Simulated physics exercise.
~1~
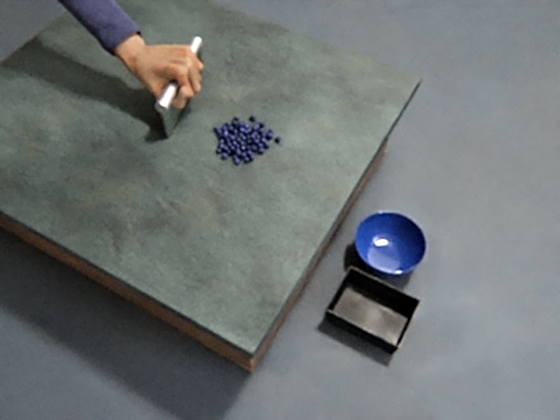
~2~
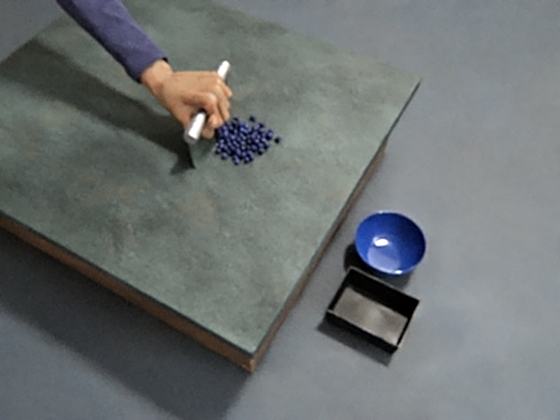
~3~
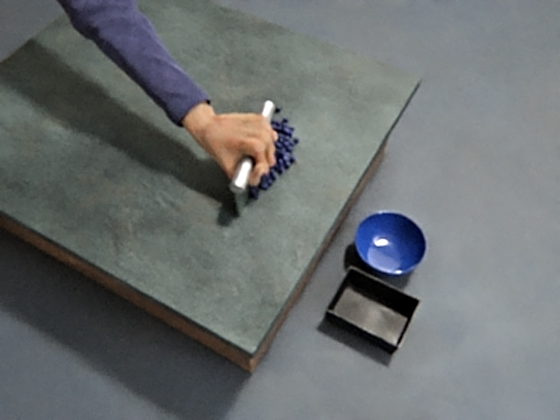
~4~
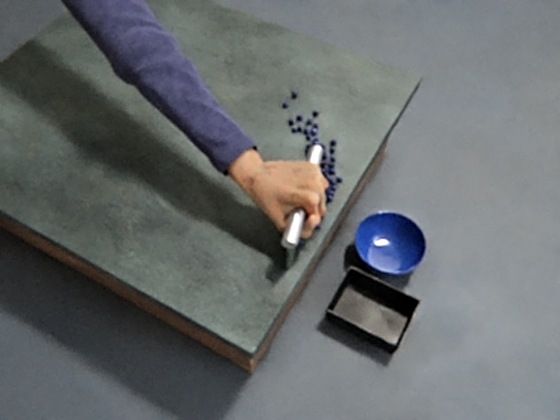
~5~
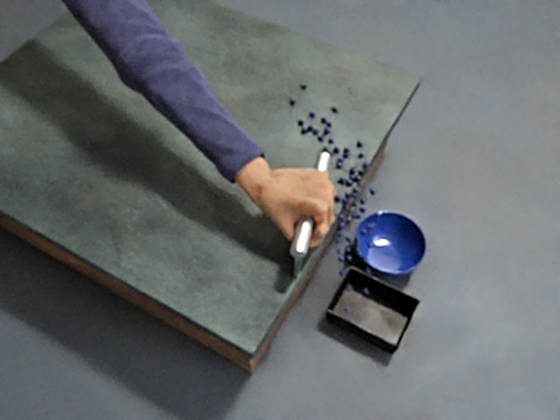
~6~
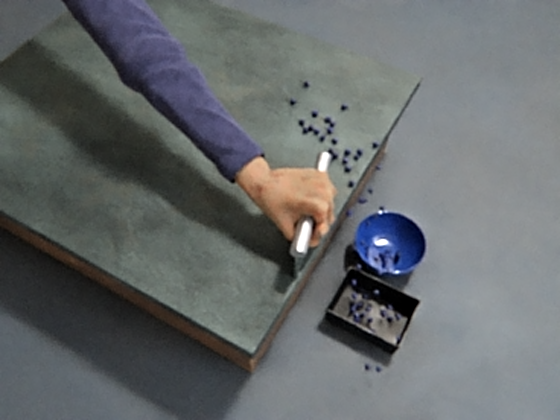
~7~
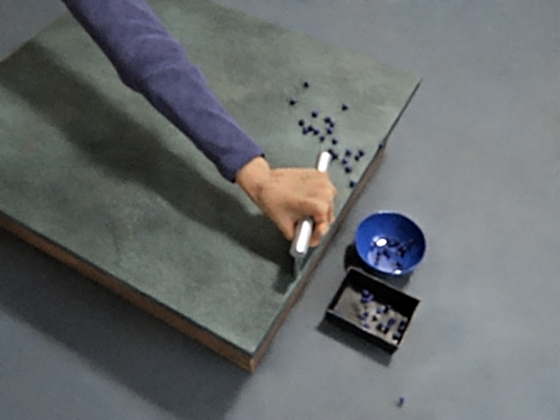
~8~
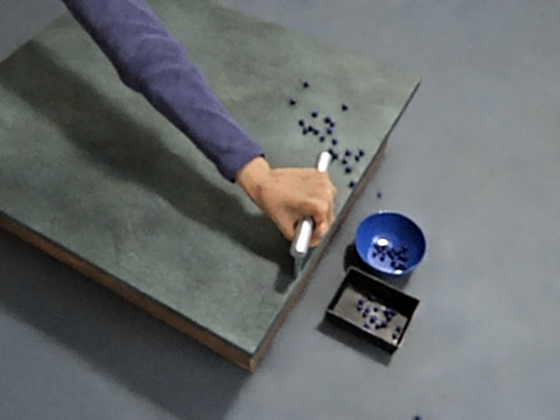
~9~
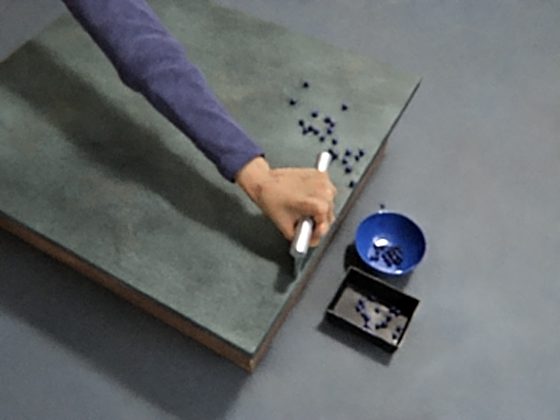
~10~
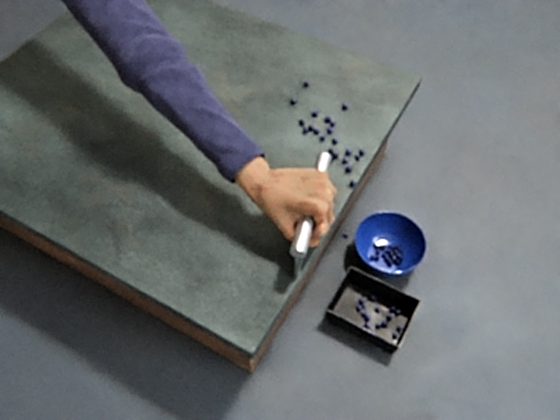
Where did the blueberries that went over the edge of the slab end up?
Most of them landed in the black tin and the blue bowl, with each catching a good share. Only a small part of them missed both.
